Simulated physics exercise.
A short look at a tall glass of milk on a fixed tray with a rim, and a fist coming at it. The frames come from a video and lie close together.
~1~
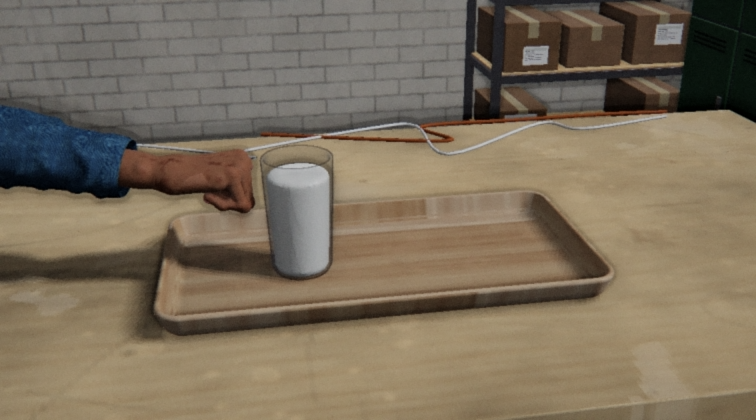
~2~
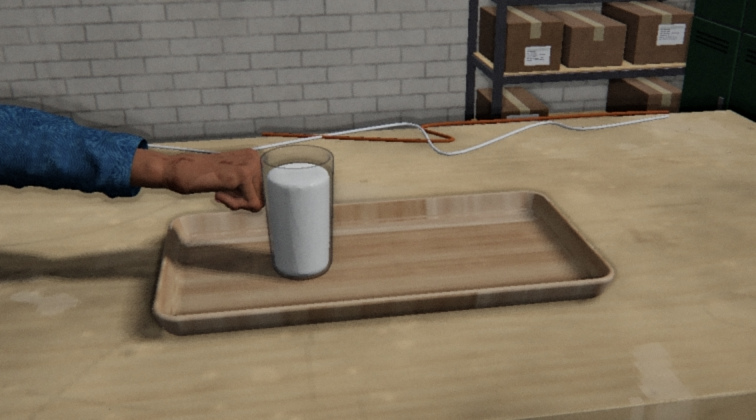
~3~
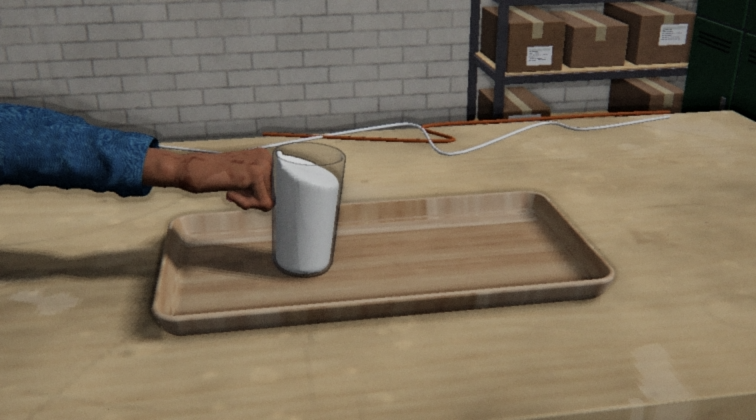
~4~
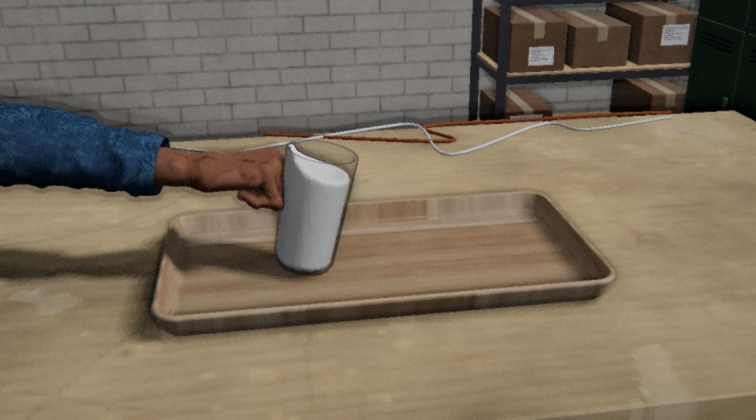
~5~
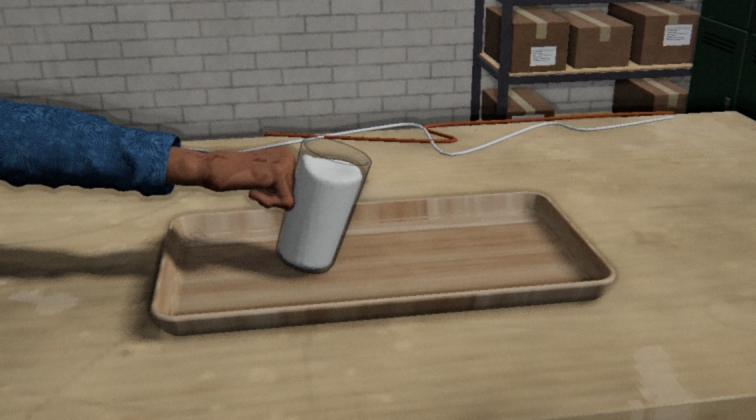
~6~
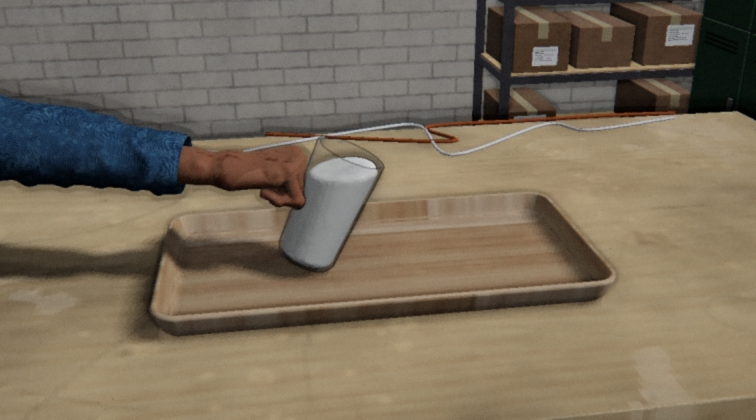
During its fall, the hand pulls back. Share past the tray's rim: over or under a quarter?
Over a quarter.
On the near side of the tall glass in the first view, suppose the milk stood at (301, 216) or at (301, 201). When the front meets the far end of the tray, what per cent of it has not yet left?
Roughly 70 per cent, then roughly 65 per cent.
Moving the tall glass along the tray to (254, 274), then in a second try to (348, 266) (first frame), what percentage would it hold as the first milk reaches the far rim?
Roughly 55 % and 70 %.
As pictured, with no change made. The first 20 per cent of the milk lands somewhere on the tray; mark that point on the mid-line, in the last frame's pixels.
Roughly at pixel (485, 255) in the last picture.
A moment on, the tall glass lies on its side and 98 per cent is in the glass, 1 on the tray and 1 above or beyond its rim.
Next, the tall glass lies on its side and 62 per cent is in the glass, 37 on the tray and 1 above or beyond its rim.
Then the tall glass lies on its side and 37 per cent is in the glass, 39 on the tray and 24 above or beyond its rim.
Later the tall glass lies on its side and 21 per cent is in the glass, 43 on the tray and 36 above or beyond its rim.
At rest 64 per cent is held by tray and glass, 36 is off the tray.
